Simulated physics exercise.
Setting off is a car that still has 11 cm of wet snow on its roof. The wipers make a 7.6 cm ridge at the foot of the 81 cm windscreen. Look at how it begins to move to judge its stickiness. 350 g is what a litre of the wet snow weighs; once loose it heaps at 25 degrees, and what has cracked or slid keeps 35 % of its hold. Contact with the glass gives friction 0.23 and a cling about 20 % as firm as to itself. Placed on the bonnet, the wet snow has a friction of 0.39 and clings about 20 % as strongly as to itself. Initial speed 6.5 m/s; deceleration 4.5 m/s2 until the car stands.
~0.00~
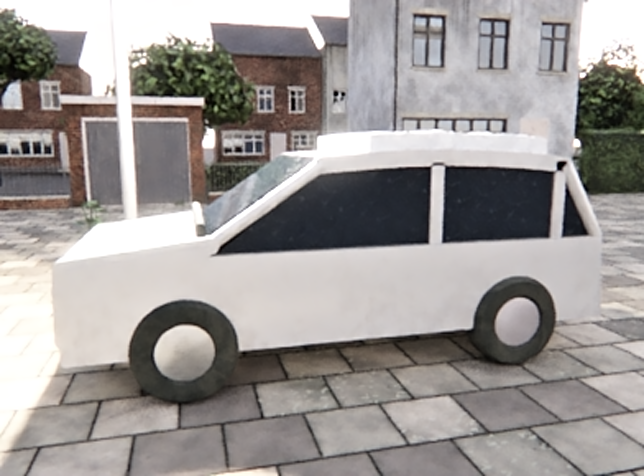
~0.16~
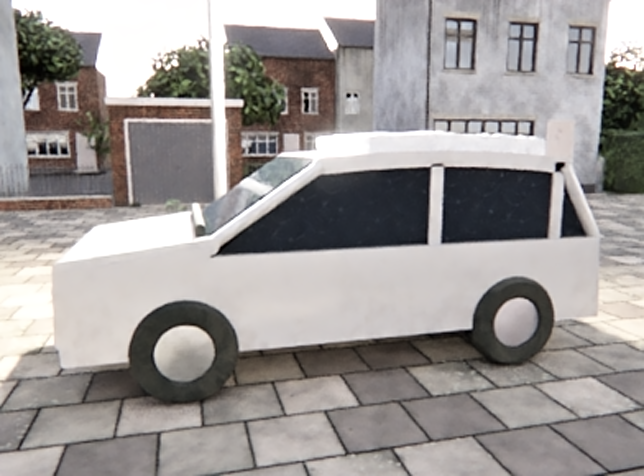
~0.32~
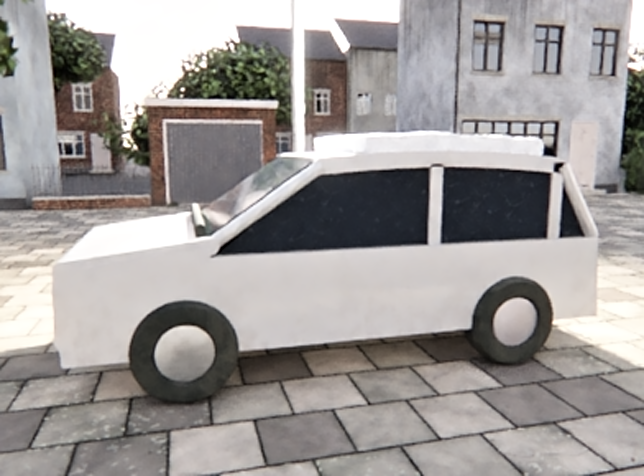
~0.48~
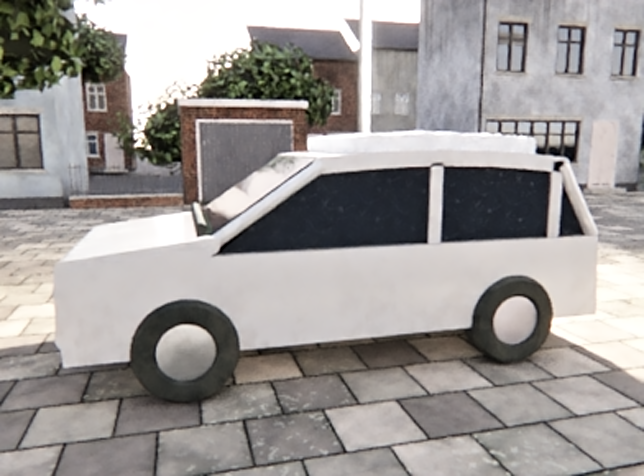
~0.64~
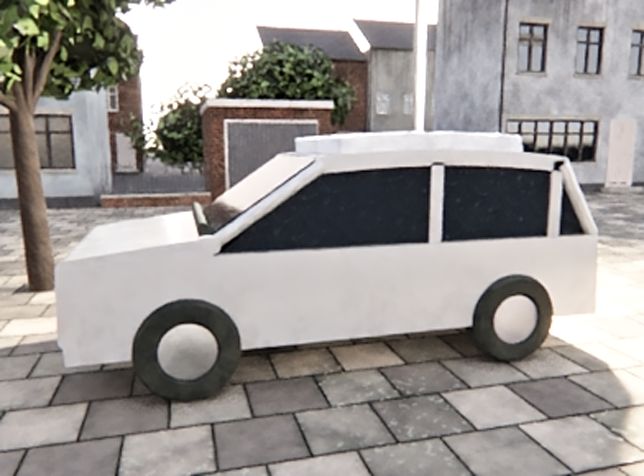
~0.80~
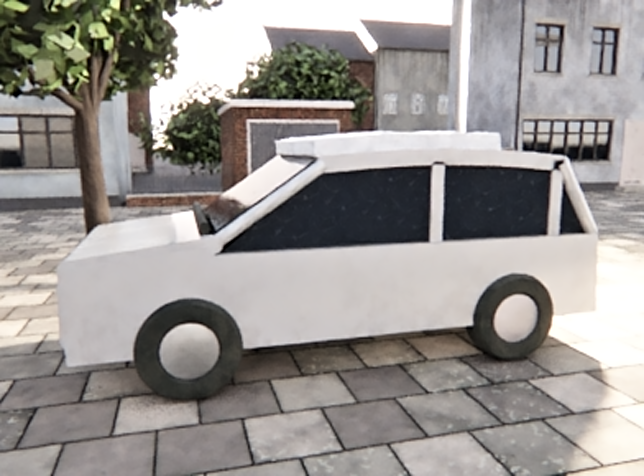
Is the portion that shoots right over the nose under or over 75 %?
It should come out over 75 %.
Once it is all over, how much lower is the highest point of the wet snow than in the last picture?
Measured change: Some 50 cm.
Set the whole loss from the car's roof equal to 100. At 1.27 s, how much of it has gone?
It comes to around 70 %.
After 1.27 s, 28 % of the snow is on the roof, 55 % on the glass, 17 % on the bonnet and none has gone off the nose.
After 1.83 s, none of the snow is on the roof, 6 % on the glass, 48 % on the bonnet and 46 % has gone off the nose.
After 2.39 s, none of the snow is on the roof, 6 % on the glass, 8 % on the bonnet and 86 % has gone off the nose.
After 2.94 s, none of the snow is on the roof, 6 % on the glass, 8 % on the bonnet and 86 % has gone off the nose.
After 3.04 s, at the end, none of the snow is on the roof, 6 % on the glass, 8 % on the bonnet and 86 % has gone off the nose.
